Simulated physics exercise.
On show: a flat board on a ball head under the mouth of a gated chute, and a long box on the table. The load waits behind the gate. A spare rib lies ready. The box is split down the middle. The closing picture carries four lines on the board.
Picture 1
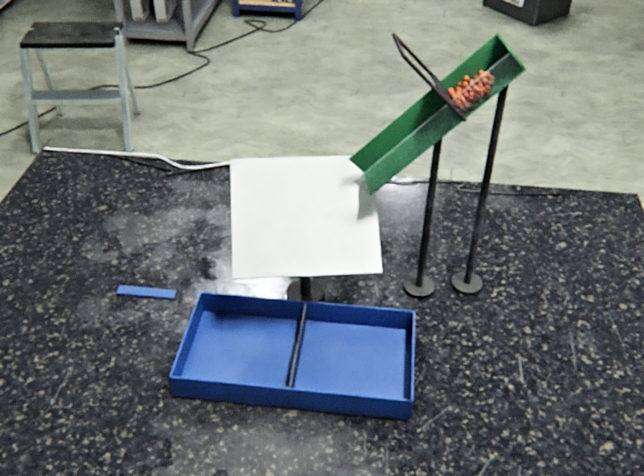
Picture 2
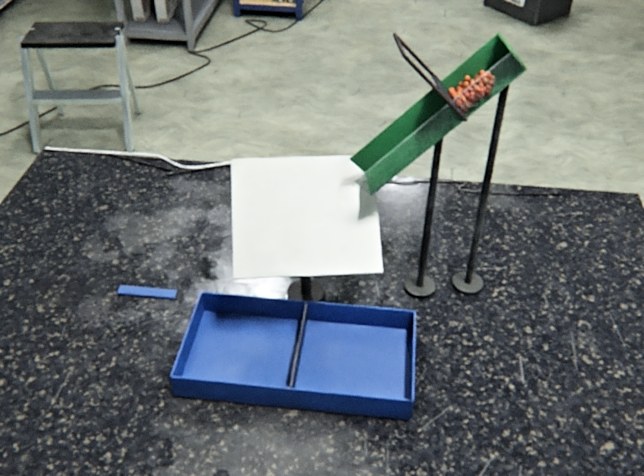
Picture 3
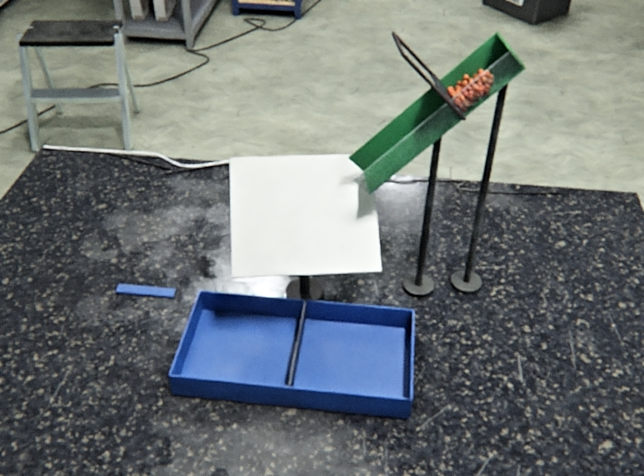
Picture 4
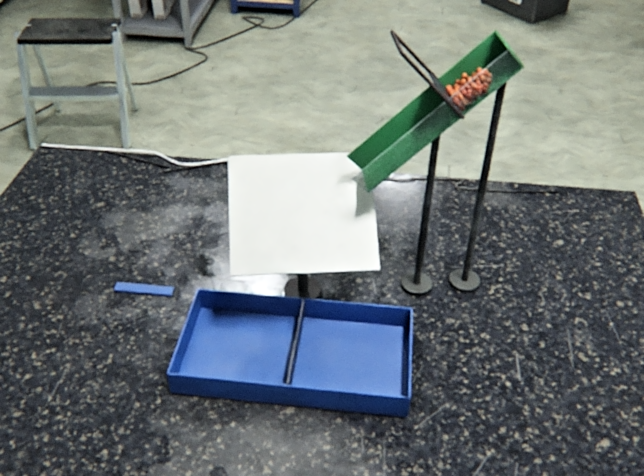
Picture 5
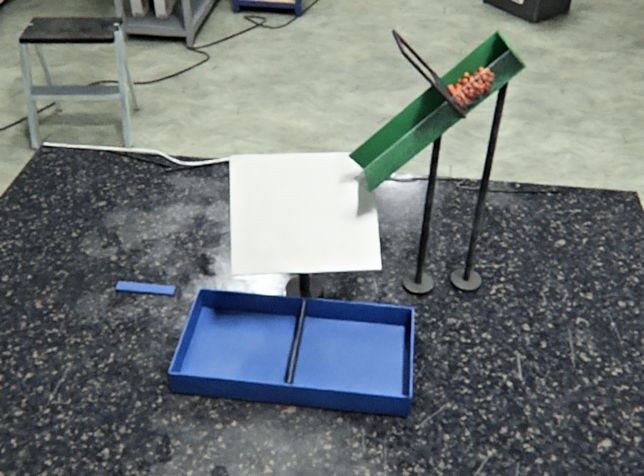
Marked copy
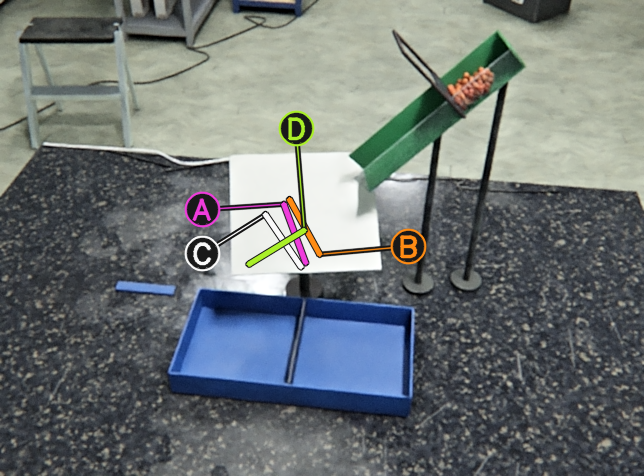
A white board stood tilted behind a divided blue box, below a sloping green chute with small orange-brown pellets bunched behind its gate, and nothing moved apart from a slight shake of the view.
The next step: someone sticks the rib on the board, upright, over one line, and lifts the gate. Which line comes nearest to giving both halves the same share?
D.
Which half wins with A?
Right.
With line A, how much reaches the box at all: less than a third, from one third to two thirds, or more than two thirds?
It is more than two thirds.
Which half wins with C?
The right half.
On the marked copy, line A from (283, 204) to (305, 262); line B from (289, 199) to (319, 254); line C from (265, 214) to (301, 266); line D from (304, 230) to (249, 264).
With A, of what is caught, none in the left half, all in the right.
With B, of what is caught, a stray few in the left half, nearly all in the right.
With C, of what is caught, a small part in the left half, nearly all in the right.
With D, of what is caught, about two thirds in the left half, about a third in the right.
